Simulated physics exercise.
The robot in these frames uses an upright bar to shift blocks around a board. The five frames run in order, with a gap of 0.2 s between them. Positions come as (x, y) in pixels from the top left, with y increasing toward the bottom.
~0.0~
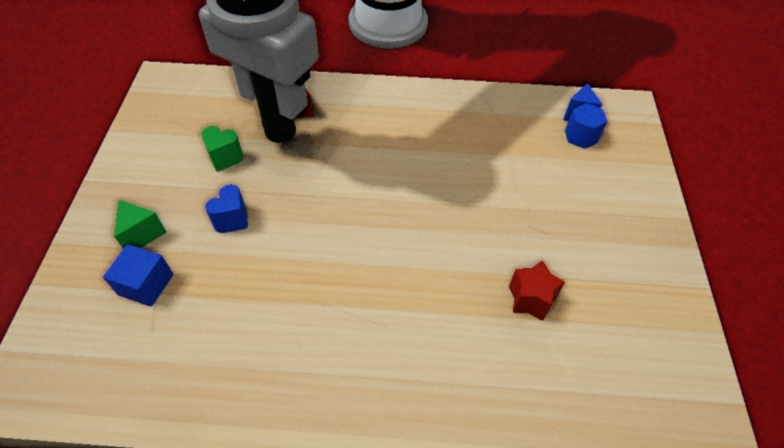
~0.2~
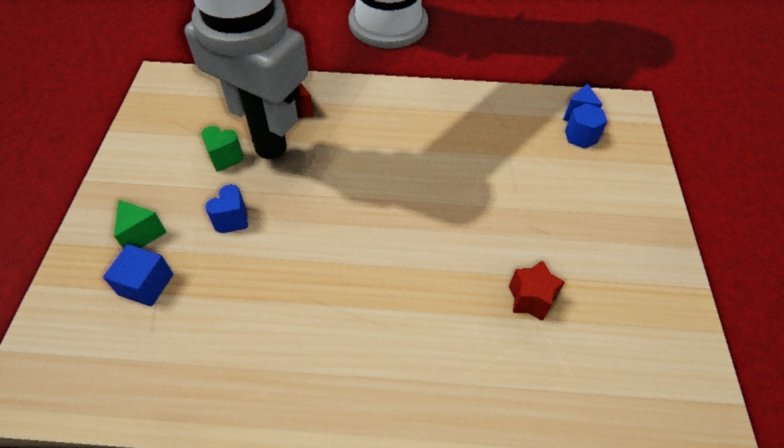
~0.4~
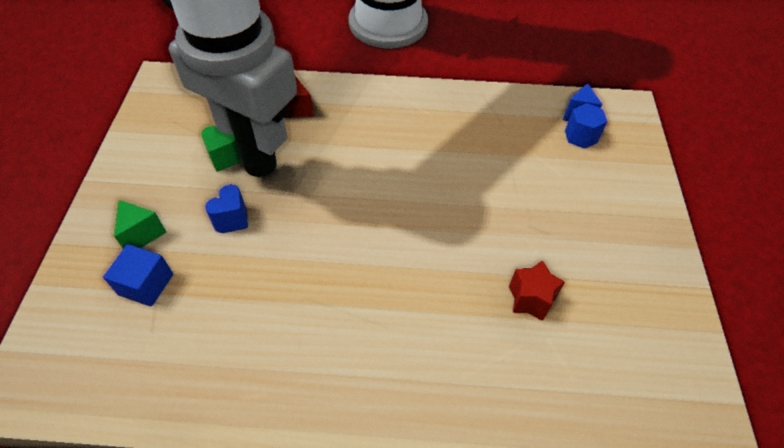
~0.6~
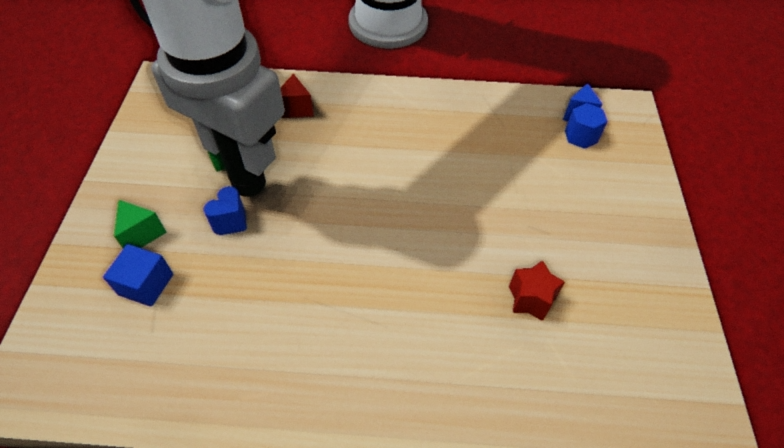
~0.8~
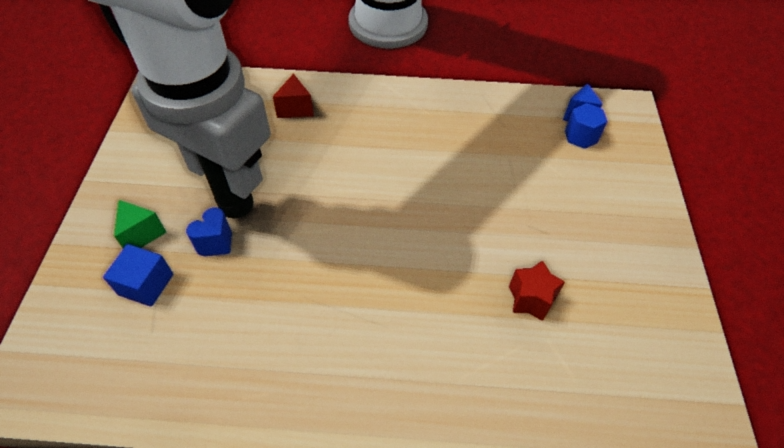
A gray robot arm with a dark bar moved down and to the left across the wooden board, passed the green heart, and nudged the blue heart slightly toward the blue cube.
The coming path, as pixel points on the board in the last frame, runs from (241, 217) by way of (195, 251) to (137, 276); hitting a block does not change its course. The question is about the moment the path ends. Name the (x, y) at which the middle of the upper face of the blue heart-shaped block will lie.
It sits at (163, 273).
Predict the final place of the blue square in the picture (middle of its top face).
The middle of its upper face will lie at (99, 293).
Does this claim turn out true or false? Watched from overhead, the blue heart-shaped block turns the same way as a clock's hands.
It is false.
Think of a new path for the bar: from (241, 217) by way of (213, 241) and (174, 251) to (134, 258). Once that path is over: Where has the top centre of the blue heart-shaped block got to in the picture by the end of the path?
Somewhere near (171, 262).
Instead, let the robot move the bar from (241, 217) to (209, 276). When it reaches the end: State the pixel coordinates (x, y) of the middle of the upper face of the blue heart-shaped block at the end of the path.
I'd guess (160, 279).
What follows on the original path. One third of the way, bar at (207, 230); blue heart-shaped block at (181, 253), turned 20° anticlockwise.
Two thirds of the way, bar at (169, 249); blue square at (118, 275), turned 30° clockwise; blue heart-shaped block at (166, 271), turned 85° anticlockwise.
At the end, bar at (129, 266); green triangular piece unmoved; blue square at (99, 293); blue heart-shaped block at (163, 273), turned 100° anticlockwise.
